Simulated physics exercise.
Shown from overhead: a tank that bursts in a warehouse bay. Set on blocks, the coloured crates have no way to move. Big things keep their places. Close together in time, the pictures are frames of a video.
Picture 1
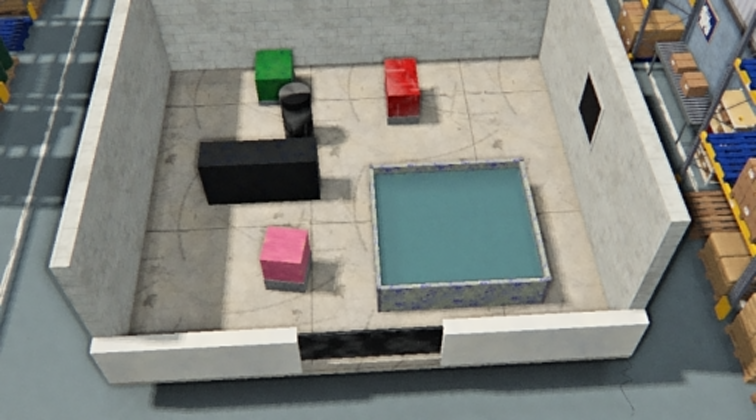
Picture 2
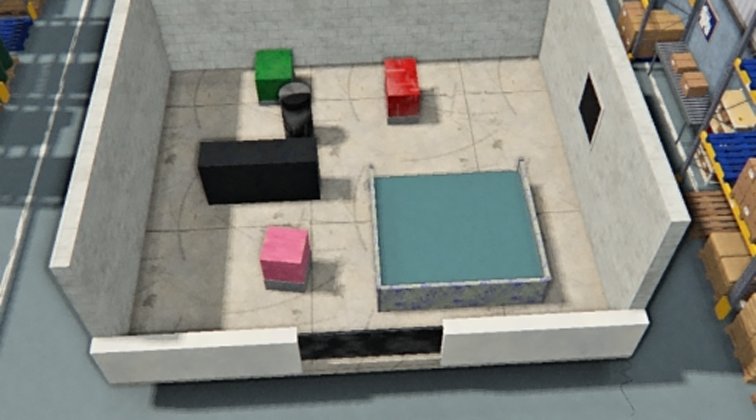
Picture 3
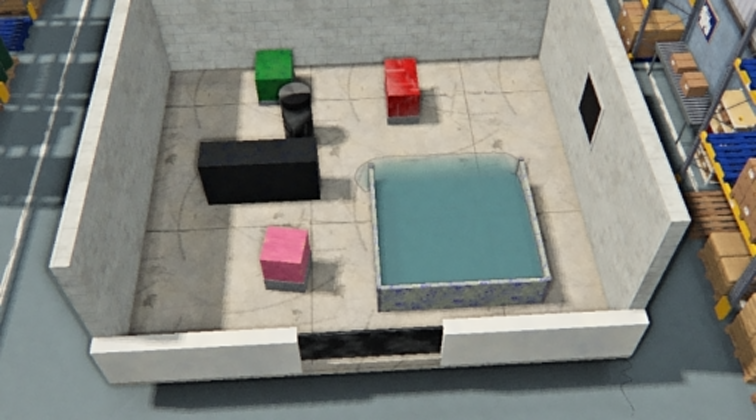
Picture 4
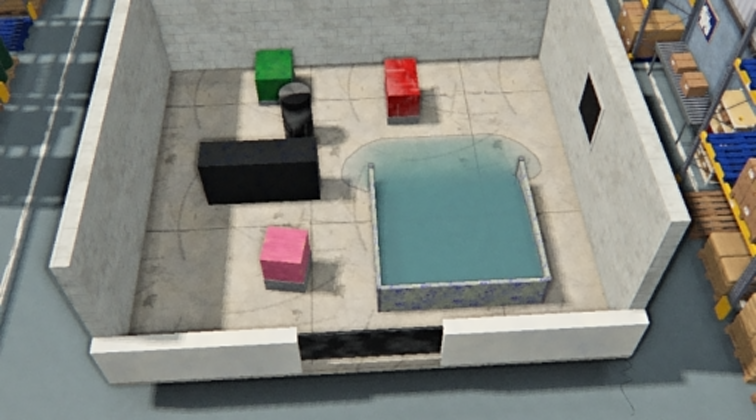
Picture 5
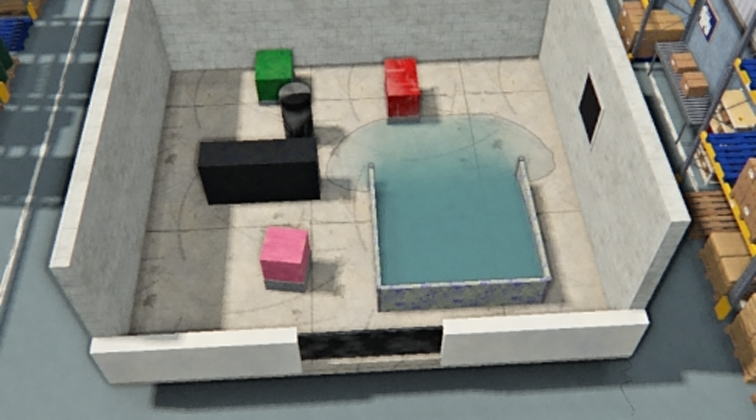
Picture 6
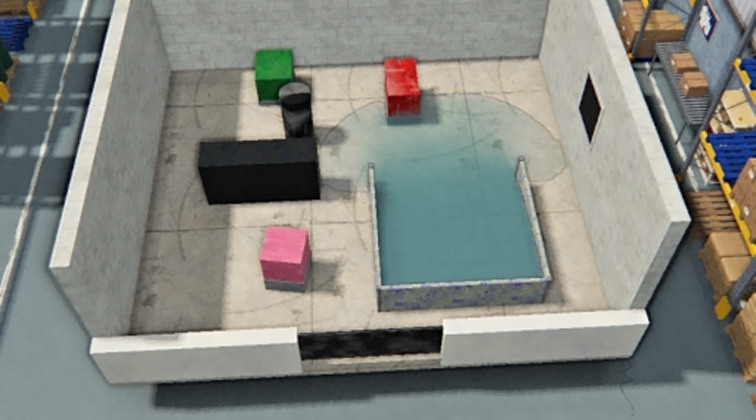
The clip opens on an overhead view of a walled warehouse bay, where a full water tank sits still near green, red and pink crates and black objects. The tank's far side opens, and water pours out, spreading across the floor in a widening sheet that reaches the unmoving red crate.
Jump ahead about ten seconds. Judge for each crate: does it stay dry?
Outcome: The green crate ends up wet, the pink crate ends up dry, the red crate ends up wet.
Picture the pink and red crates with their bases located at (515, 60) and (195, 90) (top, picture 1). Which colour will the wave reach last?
It is the one in red.
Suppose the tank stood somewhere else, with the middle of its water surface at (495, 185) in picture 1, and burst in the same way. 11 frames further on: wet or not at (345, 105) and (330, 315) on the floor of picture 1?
First point soaked, second point untouched.
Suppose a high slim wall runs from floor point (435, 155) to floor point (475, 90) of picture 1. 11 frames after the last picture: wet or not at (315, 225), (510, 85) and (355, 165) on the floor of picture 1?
First unwetted, then inundated, then inundated.
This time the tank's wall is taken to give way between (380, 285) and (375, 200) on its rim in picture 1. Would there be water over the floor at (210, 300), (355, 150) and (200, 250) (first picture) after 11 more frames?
First: Reached by the flood. Second: Spared by the leak. Third: Reached by the flood.
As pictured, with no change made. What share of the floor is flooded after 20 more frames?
Some 50 in a hundred.
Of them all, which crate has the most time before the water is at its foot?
The answer here is the one in pink.
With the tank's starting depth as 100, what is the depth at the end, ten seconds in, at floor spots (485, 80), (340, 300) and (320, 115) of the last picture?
Going in order, that's 14, 14 and 14 %.
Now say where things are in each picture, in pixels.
In the first frame, the water tank at (454, 223) is whole and still.
In the second frame, the front is at (367, 188), out from the gap on the water tank's far side.
In the third frame, the front is at a hidden place, out from the gap on the water tank's far side.
In the fourth frame, water pours out on the water tank's far side and has run to (349, 166).
In the fifth frame, the front is at (520, 129), out from the gap on the water tank's far side.
In the sixth frame, the front is at (479, 98), out from the gap on the water tank's far side.
A moment on, water covers 35 % of the floor; the green crate water round its plinth, the pink crate not reached, the red crate water round its plinth.
Next, water covers 40 % of the floor; the green crate water round its plinth, the pink crate not reached, the red crate water round its plinth.
Then, water covers 50 % of the floor; the green crate water round its plinth, the pink crate not reached, the red crate water round its plinth.
Later, water covers 75 % of the floor; the green crate water round its plinth, the pink crate not reached, the red crate water round its plinth.
In the end, water covers 100 % of the floor; the green crate was topped, the pink crate stayed above the water, the red crate was topped.
